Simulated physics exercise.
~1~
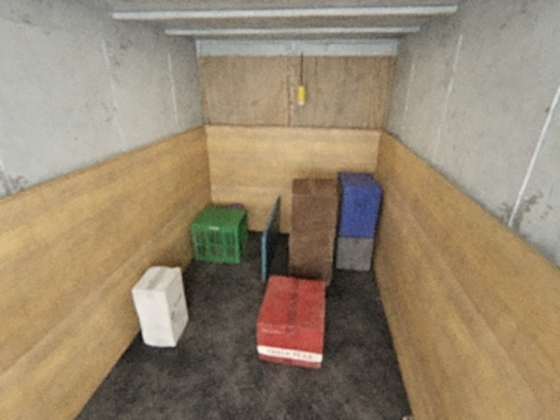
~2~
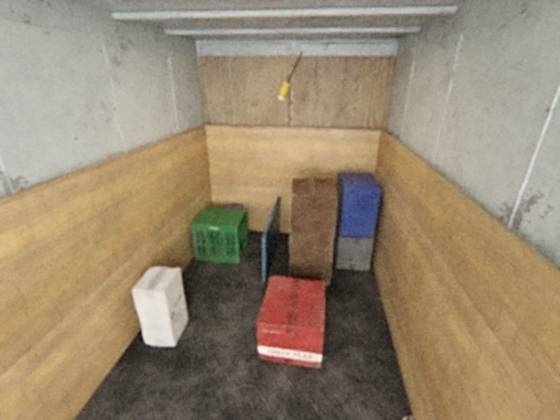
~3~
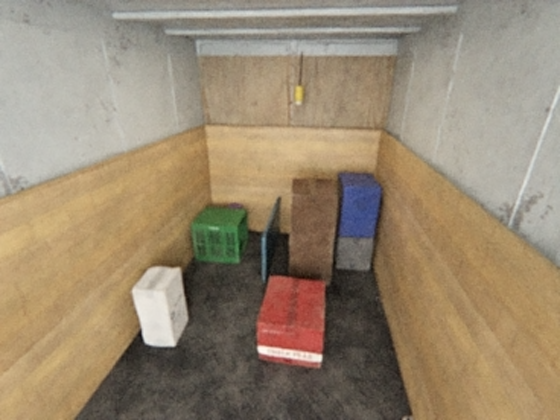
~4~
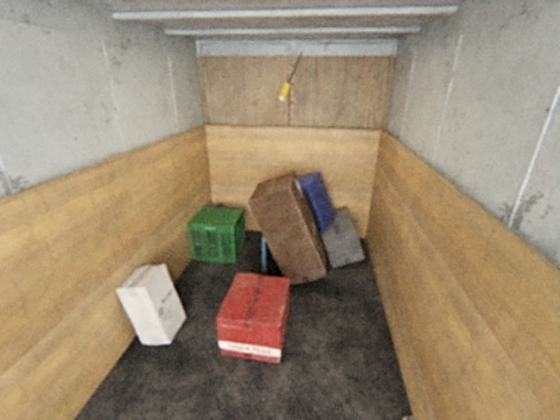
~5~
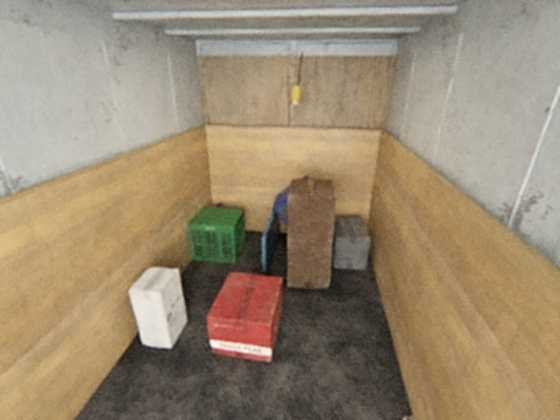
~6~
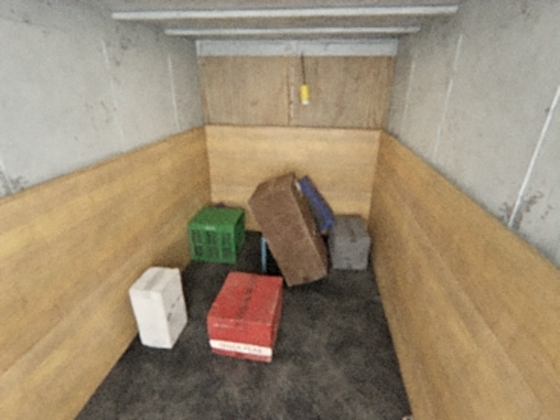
In the back of a van, a hanging lamp swayed over still boxes until the red box slid left, the tall brown one tipped left and the blue one slipped off the grey; the brown box straightened, then ended up leaning left again.
